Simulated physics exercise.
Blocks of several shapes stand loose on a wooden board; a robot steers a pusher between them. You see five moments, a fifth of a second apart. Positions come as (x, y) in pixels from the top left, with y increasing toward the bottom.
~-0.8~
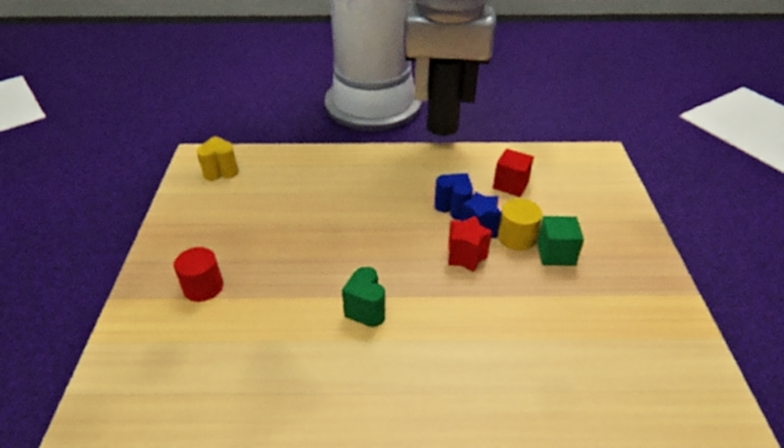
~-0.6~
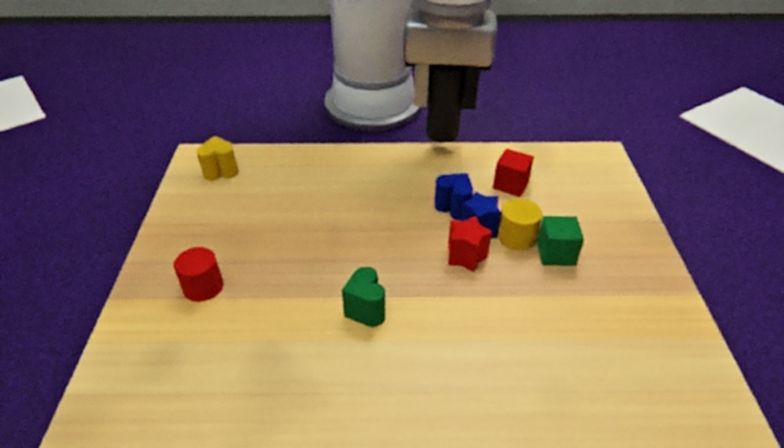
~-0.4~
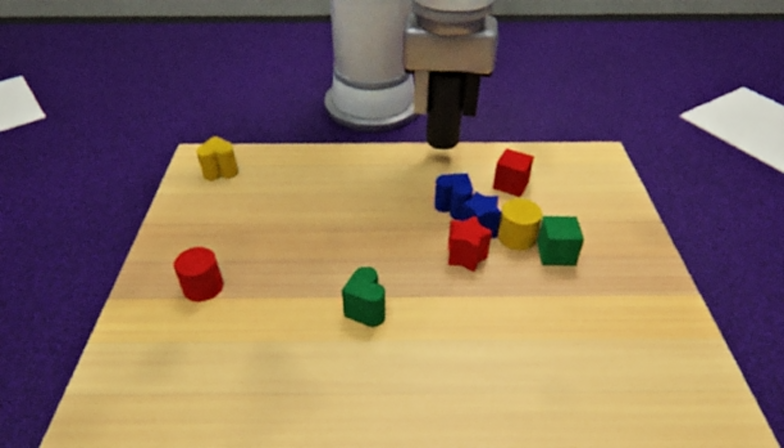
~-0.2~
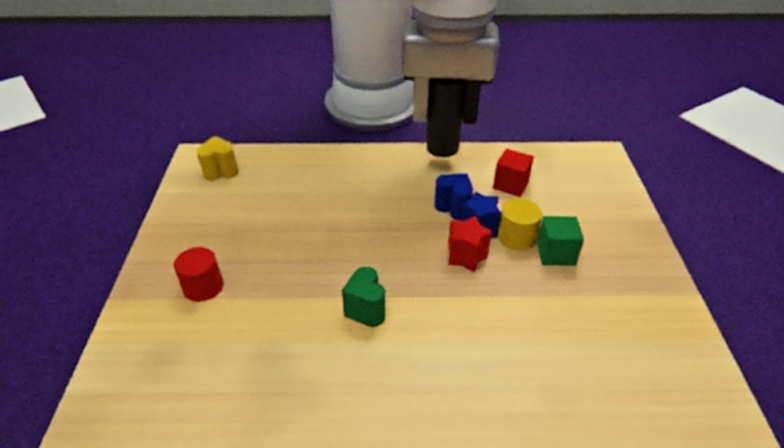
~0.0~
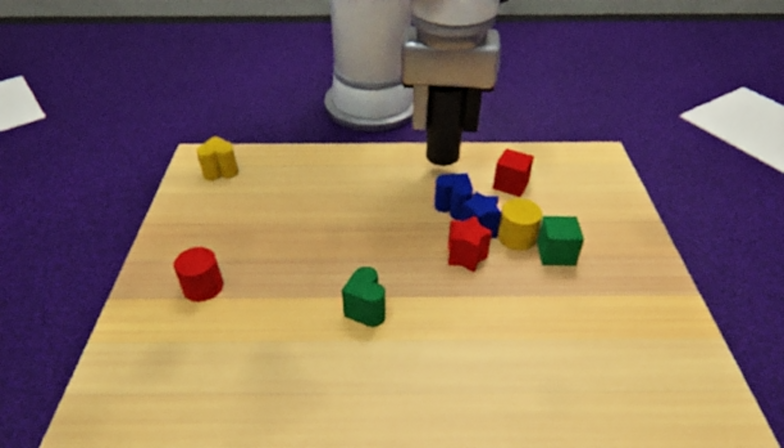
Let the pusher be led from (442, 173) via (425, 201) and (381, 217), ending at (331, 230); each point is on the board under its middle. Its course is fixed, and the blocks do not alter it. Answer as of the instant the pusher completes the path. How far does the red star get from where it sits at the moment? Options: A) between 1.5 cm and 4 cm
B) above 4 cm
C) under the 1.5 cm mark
(C)
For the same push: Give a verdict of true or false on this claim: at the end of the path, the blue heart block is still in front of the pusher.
False - the claim does not hold.
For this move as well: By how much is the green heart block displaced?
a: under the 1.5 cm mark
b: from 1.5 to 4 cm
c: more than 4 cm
Letter a.
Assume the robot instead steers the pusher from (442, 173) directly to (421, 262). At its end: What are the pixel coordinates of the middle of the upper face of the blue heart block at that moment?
It comes to (463, 219).
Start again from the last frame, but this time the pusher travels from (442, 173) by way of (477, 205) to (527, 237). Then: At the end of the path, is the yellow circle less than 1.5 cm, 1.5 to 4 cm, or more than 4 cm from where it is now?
More than 4 cm.
What follows on the original path. One third of the way, pusher at (426, 185); blue heart block at (453, 189), turned 40° anticlockwise.
Two thirds of the way, pusher at (380, 200); blue heart block at (453, 189), turned 40° anticlockwise.
At the end, pusher at (330, 213); green heart block in place; blue heart block at (453, 189), turned 40° anticlockwise; red star in place.
